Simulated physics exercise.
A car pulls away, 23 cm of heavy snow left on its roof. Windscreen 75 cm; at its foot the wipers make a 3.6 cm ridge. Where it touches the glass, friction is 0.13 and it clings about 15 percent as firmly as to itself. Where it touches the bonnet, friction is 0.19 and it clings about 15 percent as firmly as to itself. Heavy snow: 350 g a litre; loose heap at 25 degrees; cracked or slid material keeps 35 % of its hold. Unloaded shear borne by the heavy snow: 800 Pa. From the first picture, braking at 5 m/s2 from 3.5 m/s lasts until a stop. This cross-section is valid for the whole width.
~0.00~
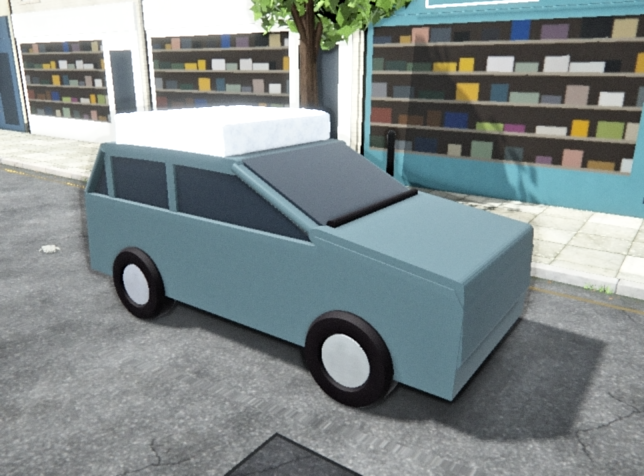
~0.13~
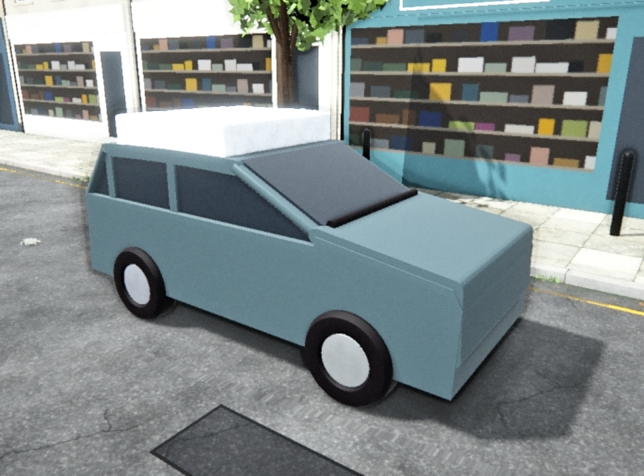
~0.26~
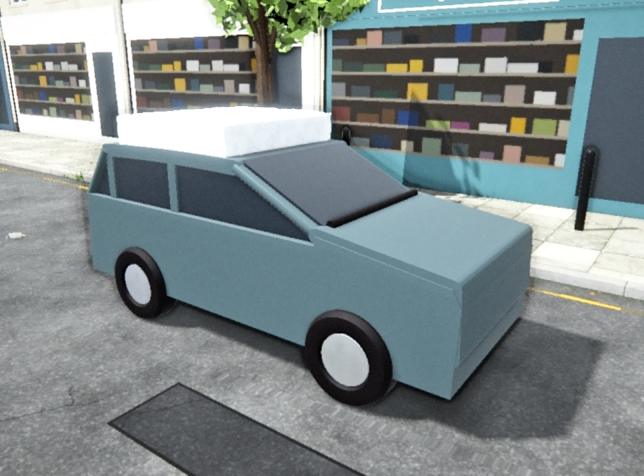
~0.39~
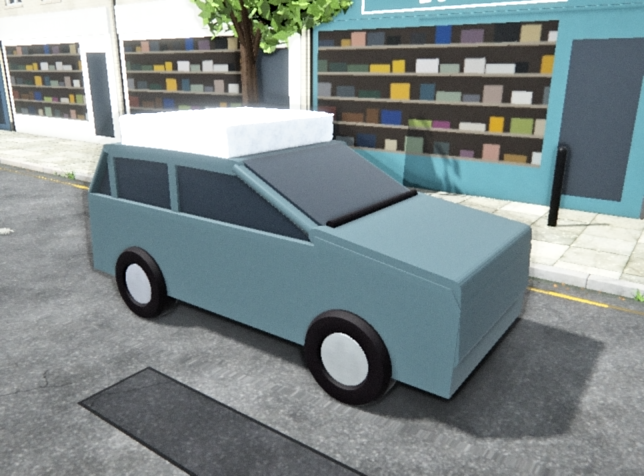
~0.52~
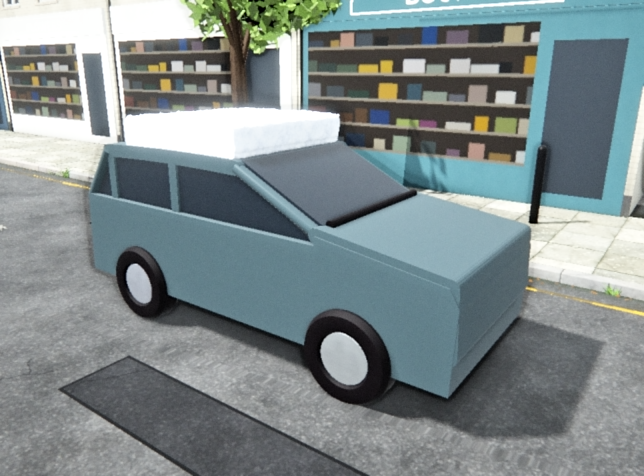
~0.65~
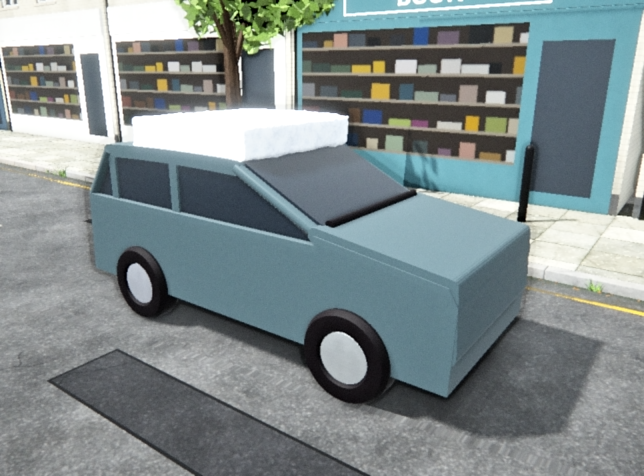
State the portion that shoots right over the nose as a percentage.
11 %.
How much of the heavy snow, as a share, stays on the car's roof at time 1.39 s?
Estimate: Near 55 in a hundred.
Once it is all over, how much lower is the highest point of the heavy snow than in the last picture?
The gap comes to roughly 0 centimetres.
After 0.99 s, 65 % of the snow is on the roof, 35 % on the glass, none on the bonnet and none has gone off the nose.
After 1.39 s, 53 % of the snow is on the roof, 32 % on the glass, 15 % on the bonnet and none has gone off the nose.
After 1.80 s, 53 % of the snow is on the roof, 23 % on the glass, 24 % on the bonnet and none has gone off the nose.
After 2.20 s, 53 % of the snow is on the roof, 23 % on the glass, 13 % on the bonnet and 11 % has gone off the nose.
After 2.90 s, 53 % of the snow is on the roof, 23 % on the glass, 13 % on the bonnet and 11 % has gone off the nose.
